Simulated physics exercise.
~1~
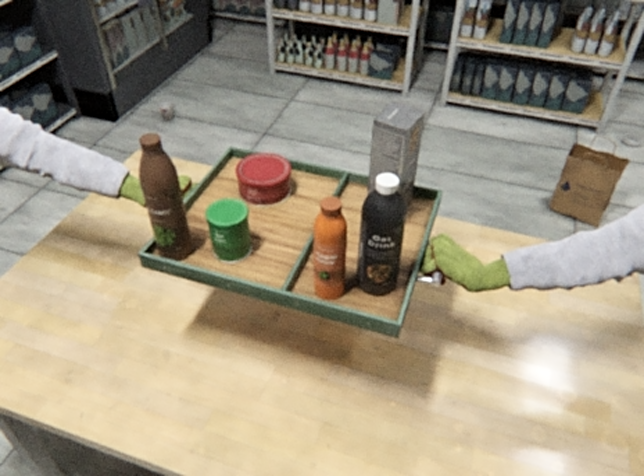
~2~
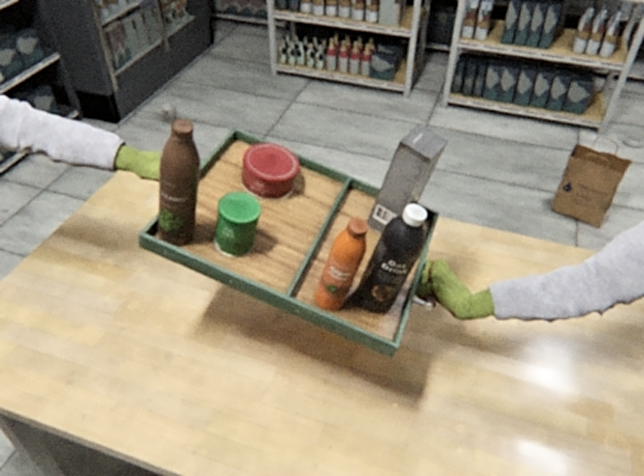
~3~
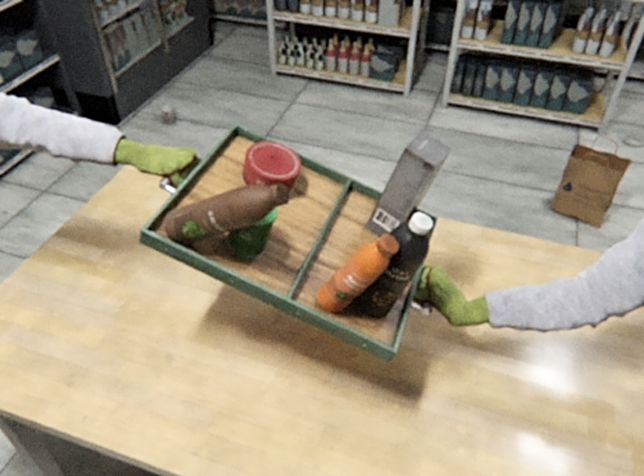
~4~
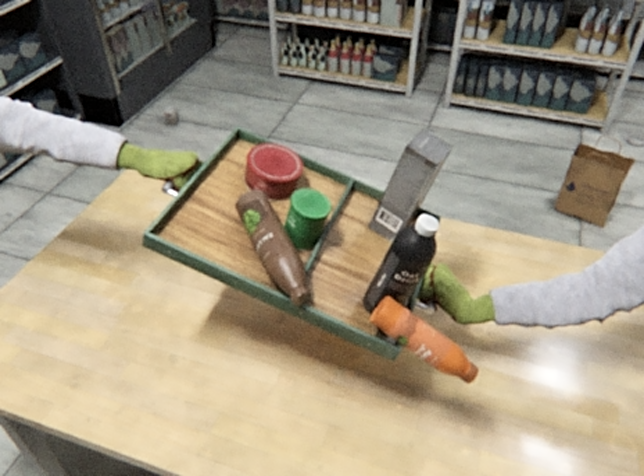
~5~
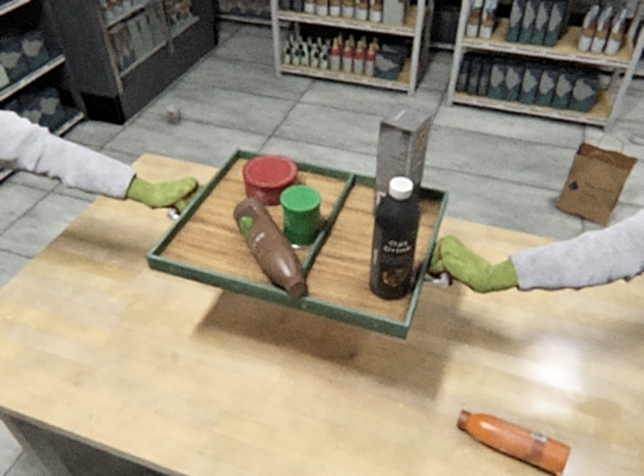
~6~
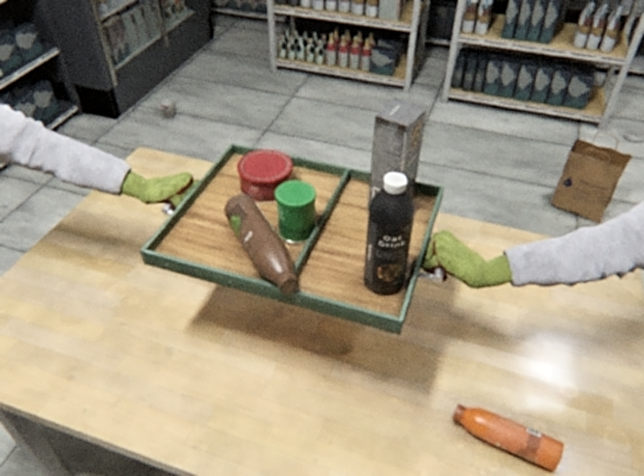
An orange bottle toppled and rolled off a tray onto the table when two gloved hands tipped it down to the right, while a brown bottle fell over and a green tin slid right; the tray was then levelled, with the black bottle still standing.
